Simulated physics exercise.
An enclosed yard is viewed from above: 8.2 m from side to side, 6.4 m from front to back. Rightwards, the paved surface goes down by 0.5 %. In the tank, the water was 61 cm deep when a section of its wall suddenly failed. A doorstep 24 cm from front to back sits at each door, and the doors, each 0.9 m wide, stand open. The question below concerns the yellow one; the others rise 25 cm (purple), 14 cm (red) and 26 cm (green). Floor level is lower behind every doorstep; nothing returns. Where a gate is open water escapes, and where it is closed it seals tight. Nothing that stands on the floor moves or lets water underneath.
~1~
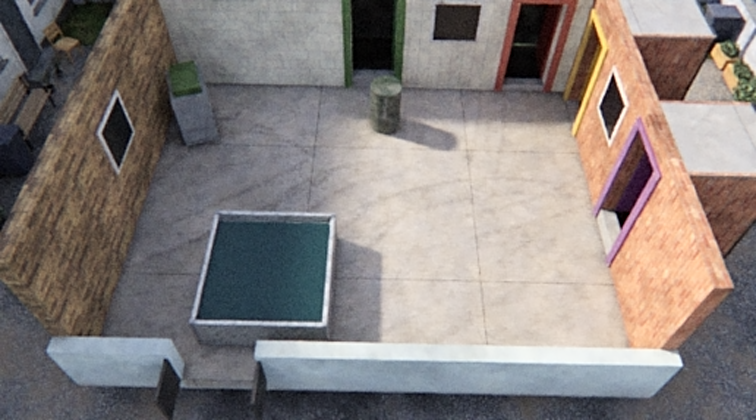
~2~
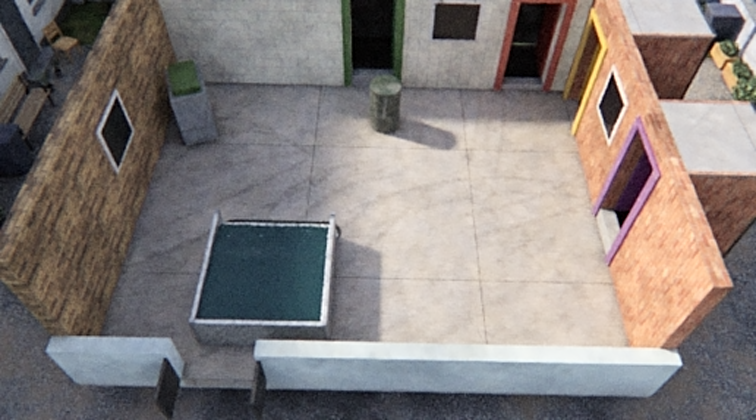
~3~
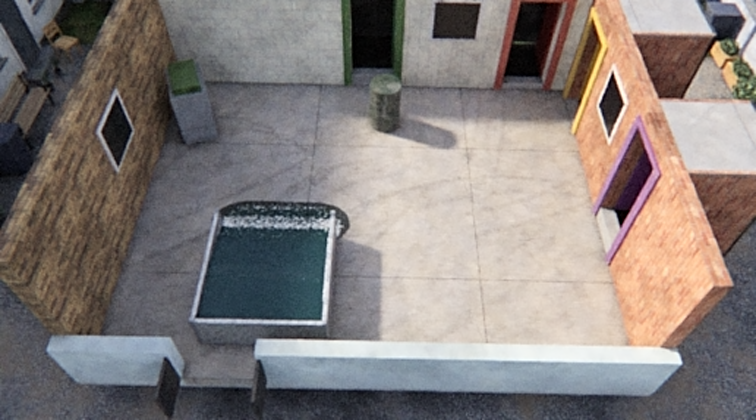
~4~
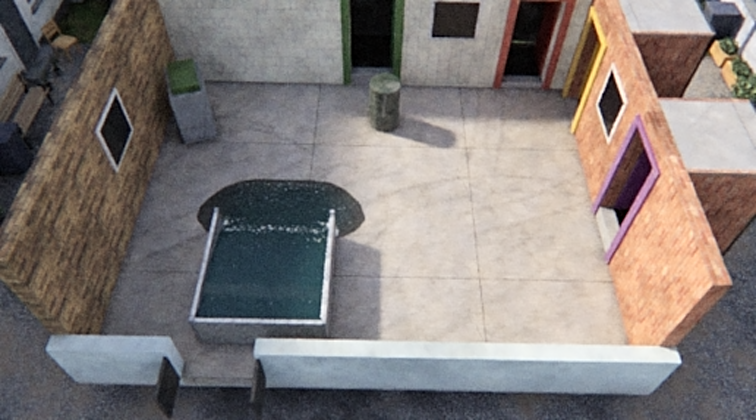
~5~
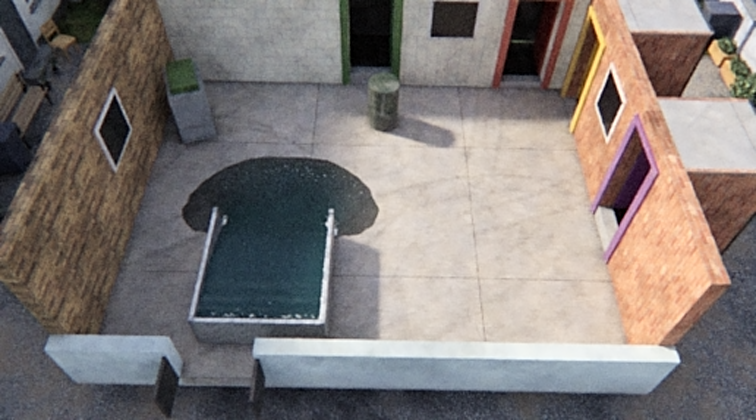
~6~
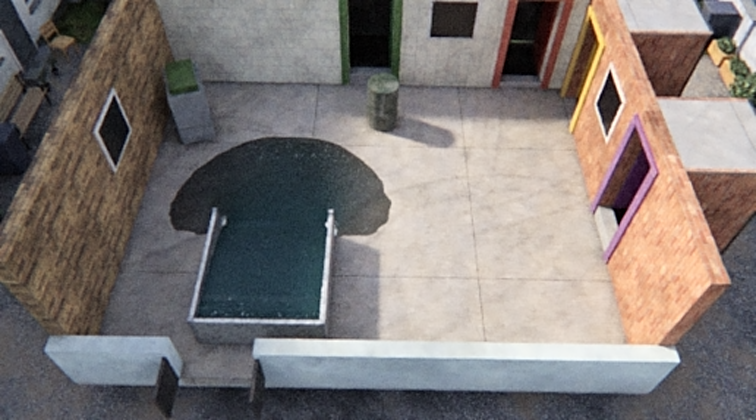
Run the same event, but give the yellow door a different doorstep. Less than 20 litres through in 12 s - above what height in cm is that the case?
Above about 14 cm.
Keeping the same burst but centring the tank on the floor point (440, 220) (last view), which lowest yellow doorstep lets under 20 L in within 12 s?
25 cm, give or take.
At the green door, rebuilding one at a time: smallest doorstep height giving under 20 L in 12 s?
About 18 cm at green.
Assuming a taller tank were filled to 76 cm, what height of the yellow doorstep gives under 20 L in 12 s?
Roughly 19 cm high.
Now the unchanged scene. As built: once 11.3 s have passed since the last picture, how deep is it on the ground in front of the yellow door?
About 7.0 centimetres.
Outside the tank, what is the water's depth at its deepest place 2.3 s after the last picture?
Max depth: Near 30 cm.
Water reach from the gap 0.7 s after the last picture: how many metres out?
4.2 m.
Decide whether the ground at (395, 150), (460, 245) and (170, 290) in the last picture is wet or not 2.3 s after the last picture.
So the three spots come out swamped, spared, spared, in that order.
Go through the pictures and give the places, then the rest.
The first picture shows the tank at (268, 267) is whole and still, 61 cm deep; the yellow door at (584, 78) is dry.
In the second picture, water pours out on the far side and has run 0.3 m, to a hidden place; about 8 cm deep outside, 61 cm at the back.
In the third picture, water pours out on the far side and has run 0.7 m, to (244, 205); about 11 cm deep outside, 61 cm at the back.
In the fourth picture, the gap is on the far side, the front 1.2 m out at (260, 182); the back of the tank holds 61 cm.
In the fifth picture, the front is at (263, 161), 1.8 m from the gap on the far side; 4.5 m2 of floor is wet, 56 cm left at the back.
In the sixth picture, the front is at (266, 141), 2.3 m from the gap on the far side; 6.3 m2 of floor is wet, 51 cm left at the back; the yellow door at (581, 75), 6.5 m from the gap, is still 4.5 m from the nearest water.
Then, 0.7 s after the last picture water covers 30 % of the floor, deepest (24 cm) near (268, 227); it has not reached the yellow door.
Then, 2.3 s after the last picture water covers 45 % of the floor, deepest (30 cm) near (189, 83); it has not reached the yellow door.
Then, 11.3 s after the last picture water covers 95 % of the floor, deepest (14 cm) near (619, 326); 7 cm at the yellow door, 149 litres in over its 6 cm doorstep.
At the yellow door as built, the water peaked near 18 cm, 3.9 s after the last picture.
Run again over the same 12 s with other heights there, 36 litres in over 12 cm, 10 litres over 16.5 cm. The limit of 20 litres is kept from about 14 cm up.
